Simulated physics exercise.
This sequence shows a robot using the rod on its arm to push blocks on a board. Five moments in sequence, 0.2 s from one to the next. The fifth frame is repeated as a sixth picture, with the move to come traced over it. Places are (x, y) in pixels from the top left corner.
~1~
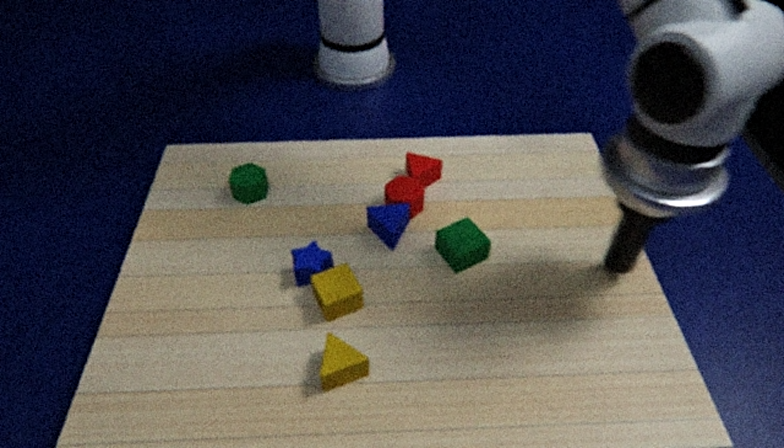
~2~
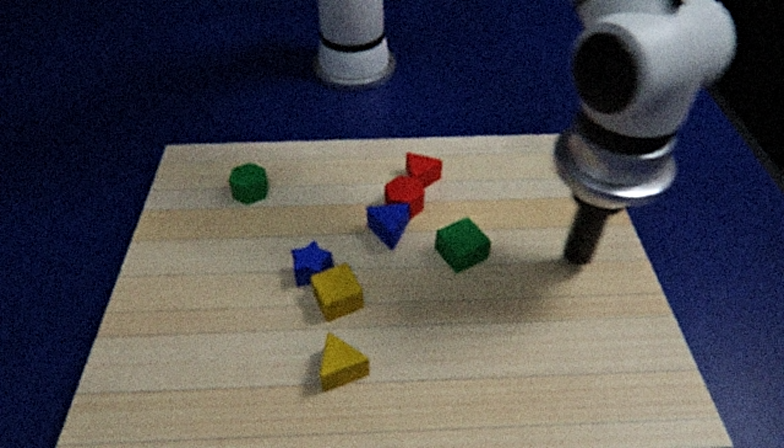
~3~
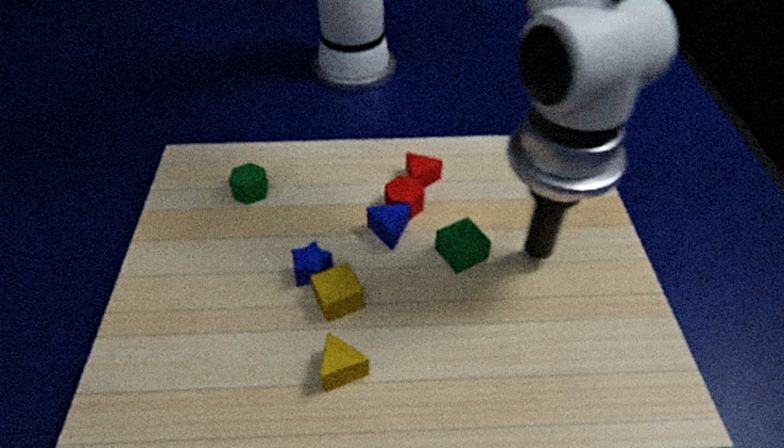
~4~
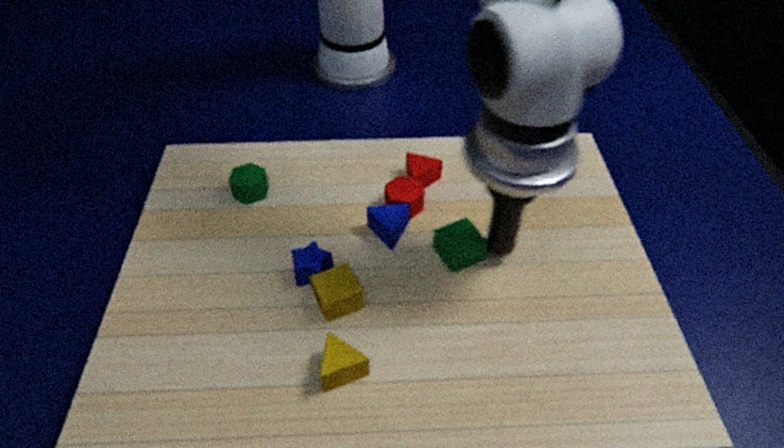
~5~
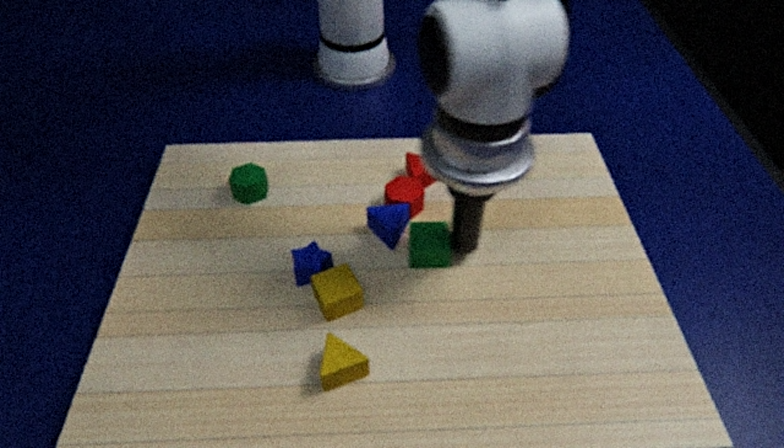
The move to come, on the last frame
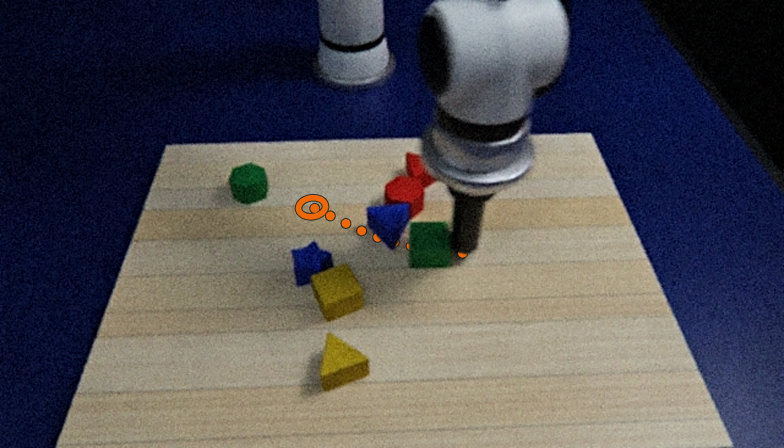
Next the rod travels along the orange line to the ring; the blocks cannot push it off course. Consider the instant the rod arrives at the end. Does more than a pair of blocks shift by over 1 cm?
No.
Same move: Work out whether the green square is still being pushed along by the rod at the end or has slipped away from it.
The green square is left behind or beside.
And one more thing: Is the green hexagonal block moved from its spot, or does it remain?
It is untouched.
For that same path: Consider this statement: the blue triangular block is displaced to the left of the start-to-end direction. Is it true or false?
That statement is not accurate.
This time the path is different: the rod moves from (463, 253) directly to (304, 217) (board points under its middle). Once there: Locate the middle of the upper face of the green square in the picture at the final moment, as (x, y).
The answer is (365, 241).
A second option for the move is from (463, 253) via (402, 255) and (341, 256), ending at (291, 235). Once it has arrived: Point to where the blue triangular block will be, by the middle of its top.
Its top middle is near (372, 209).
The line goes from (463, 253) by way of (379, 238) to (312, 207).
On the path given first. One third of the way, rod (406, 235); blue triangular block (373, 210), turned 45° clockwise; green square (373, 236), turned 20° anticlockwise.
Two thirds of the way, rod (354, 217); blue triangular block (347, 191), turned 60° clockwise; green square (349, 241), turned 50° anticlockwise.
At the end, rod (310, 197); green hexagonal block unmoved; blue triangular block (337, 178), turned 95° clockwise; red hexagonal block unmoved; green square (349, 241), turned 50° anticlockwise.
